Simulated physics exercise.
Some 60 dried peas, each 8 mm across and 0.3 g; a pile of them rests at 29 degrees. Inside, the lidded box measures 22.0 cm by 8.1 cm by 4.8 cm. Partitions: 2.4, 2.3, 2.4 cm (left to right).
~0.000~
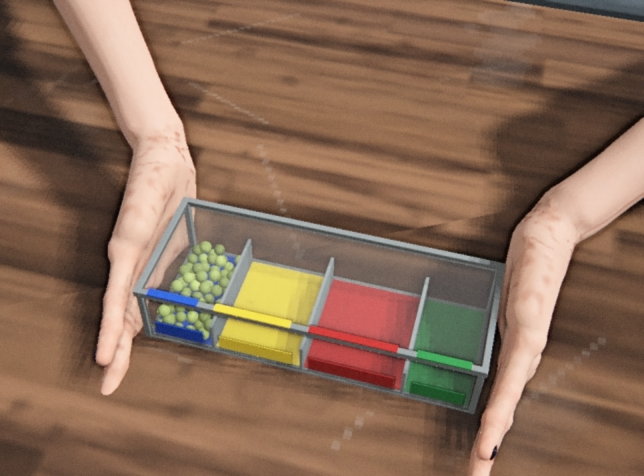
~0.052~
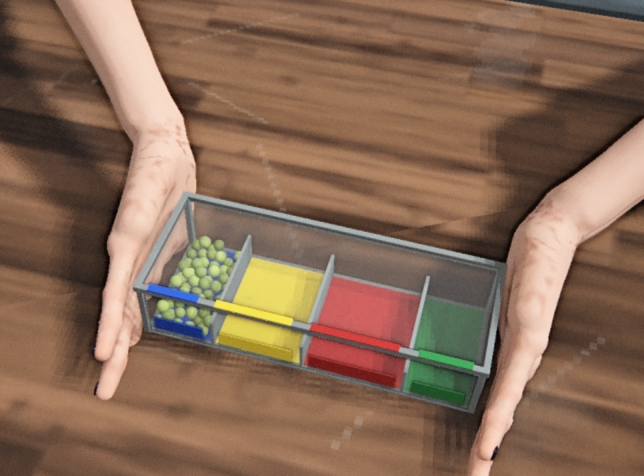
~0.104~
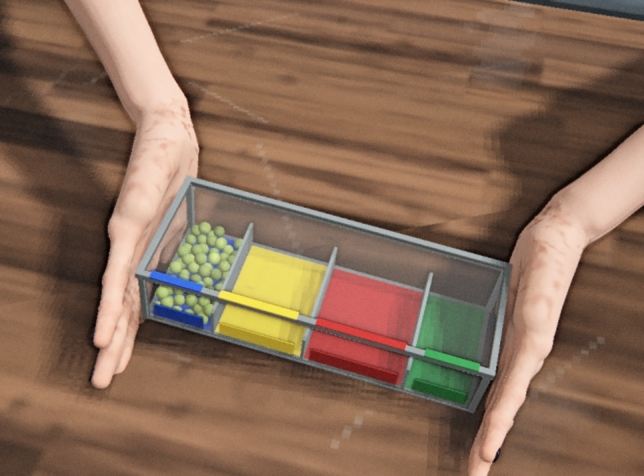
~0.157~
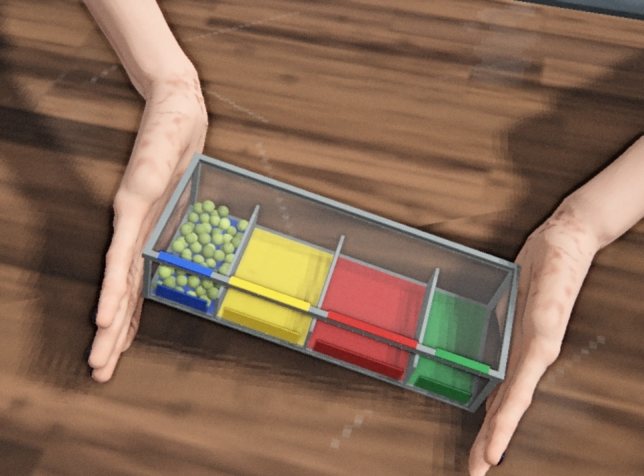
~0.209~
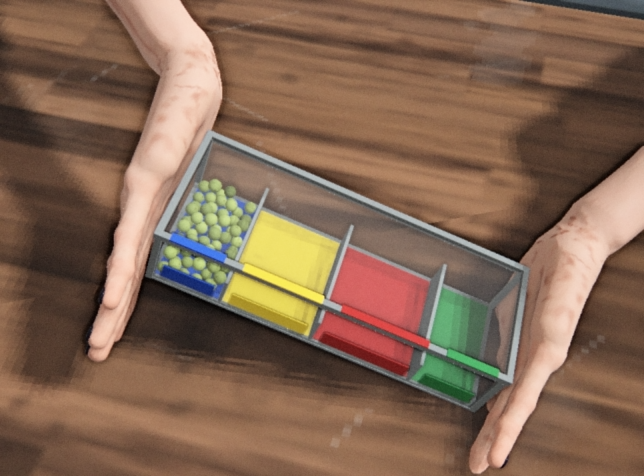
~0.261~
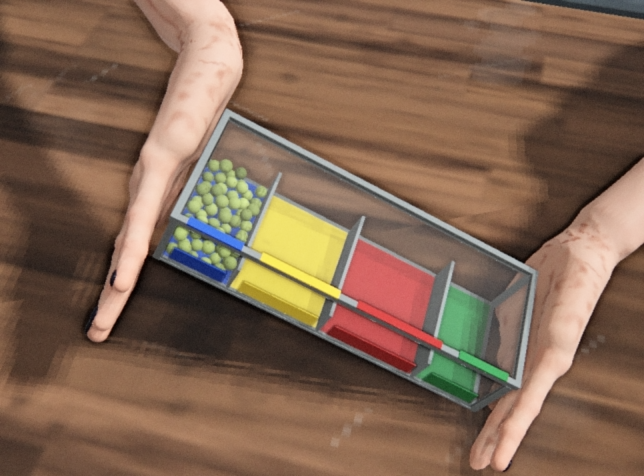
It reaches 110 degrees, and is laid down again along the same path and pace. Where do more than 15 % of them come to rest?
Red compartment: Under; blue compartment: Under; green compartment: Over; yellow compartment: Under.
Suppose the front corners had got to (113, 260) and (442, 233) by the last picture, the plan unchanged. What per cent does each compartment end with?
Red 0, blue 100, green 0, yellow 0.
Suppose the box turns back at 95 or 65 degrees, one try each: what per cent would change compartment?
About 100 and 15 per cent.
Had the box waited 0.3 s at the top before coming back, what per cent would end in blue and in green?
Blue 0, green 100.
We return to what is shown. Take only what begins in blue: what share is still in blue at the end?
Some 0 per cent.
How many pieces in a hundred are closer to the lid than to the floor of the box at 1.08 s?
About 100 per cent.
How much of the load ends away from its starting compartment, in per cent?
About 100 per cent.
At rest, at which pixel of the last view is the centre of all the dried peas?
Around (455, 362).
After 1.08 s, tilt 109 degrees; red 15 %, blue 15 %, green 5 %, yellow 65 %.
After 1.63 s, tilt 47 degrees; green 100 %.
Then, at 2.24 s, tilt 0 degrees; green 100 %.
At rest (2.6 s), red 0 %, blue 0 %, green 100 %, yellow 0 %.
